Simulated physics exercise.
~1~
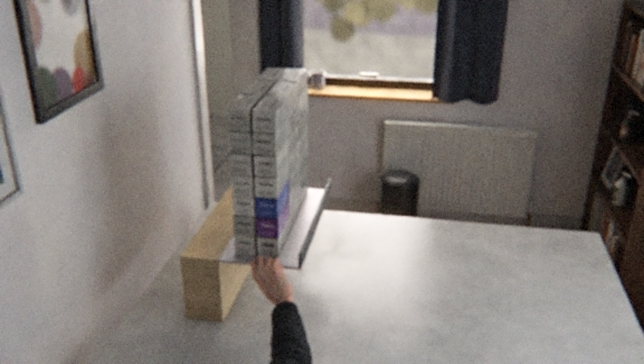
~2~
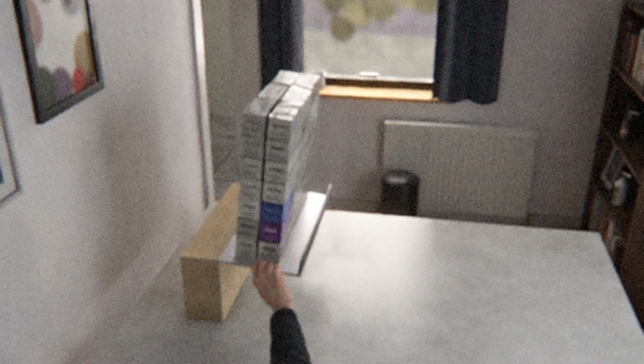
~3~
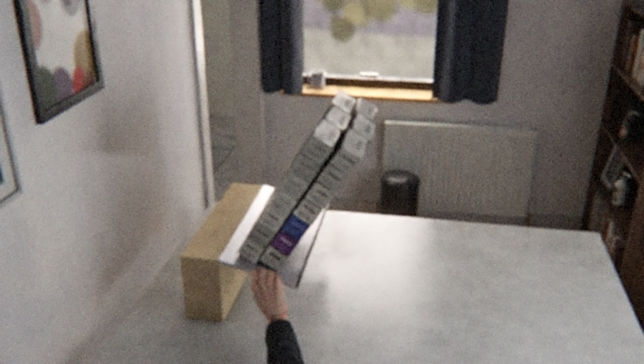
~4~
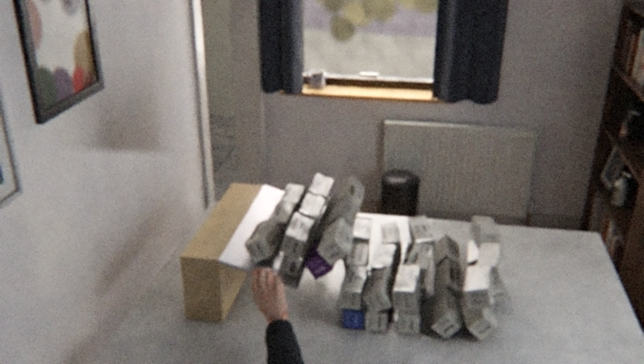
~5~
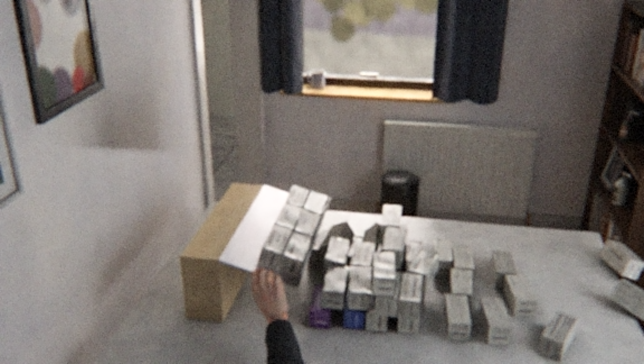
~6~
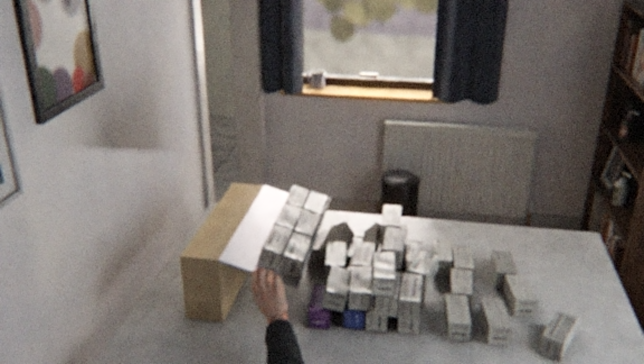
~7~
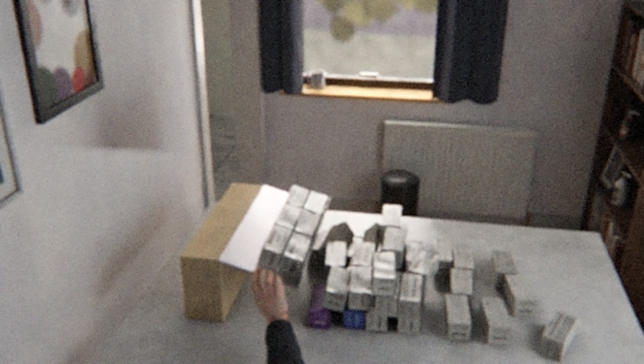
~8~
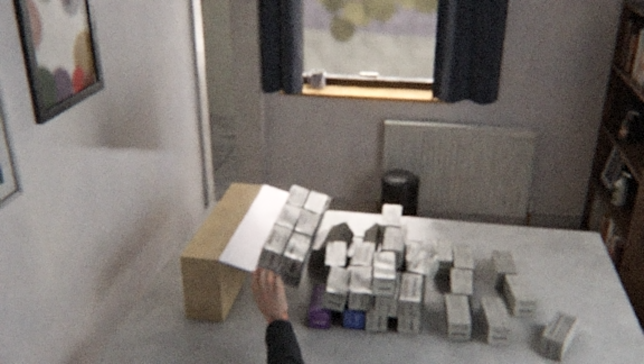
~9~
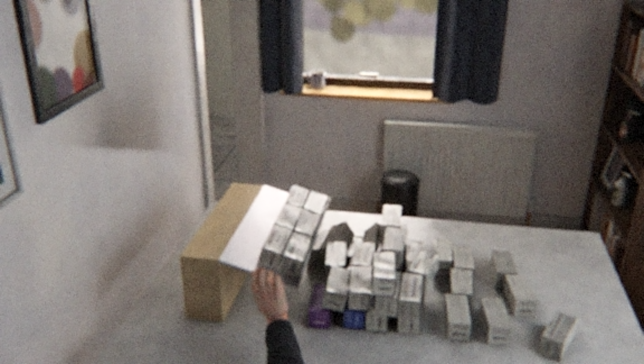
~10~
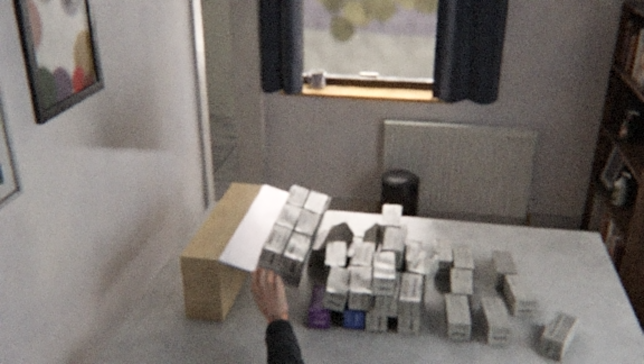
In the video, a hand tilts a tray holding a tall stack of grey packets toward the right, and the stack leans and topples across the table. Most packets, including the blue and purple ones, end up scattered there, while a small cluster stays on the sloping tray.
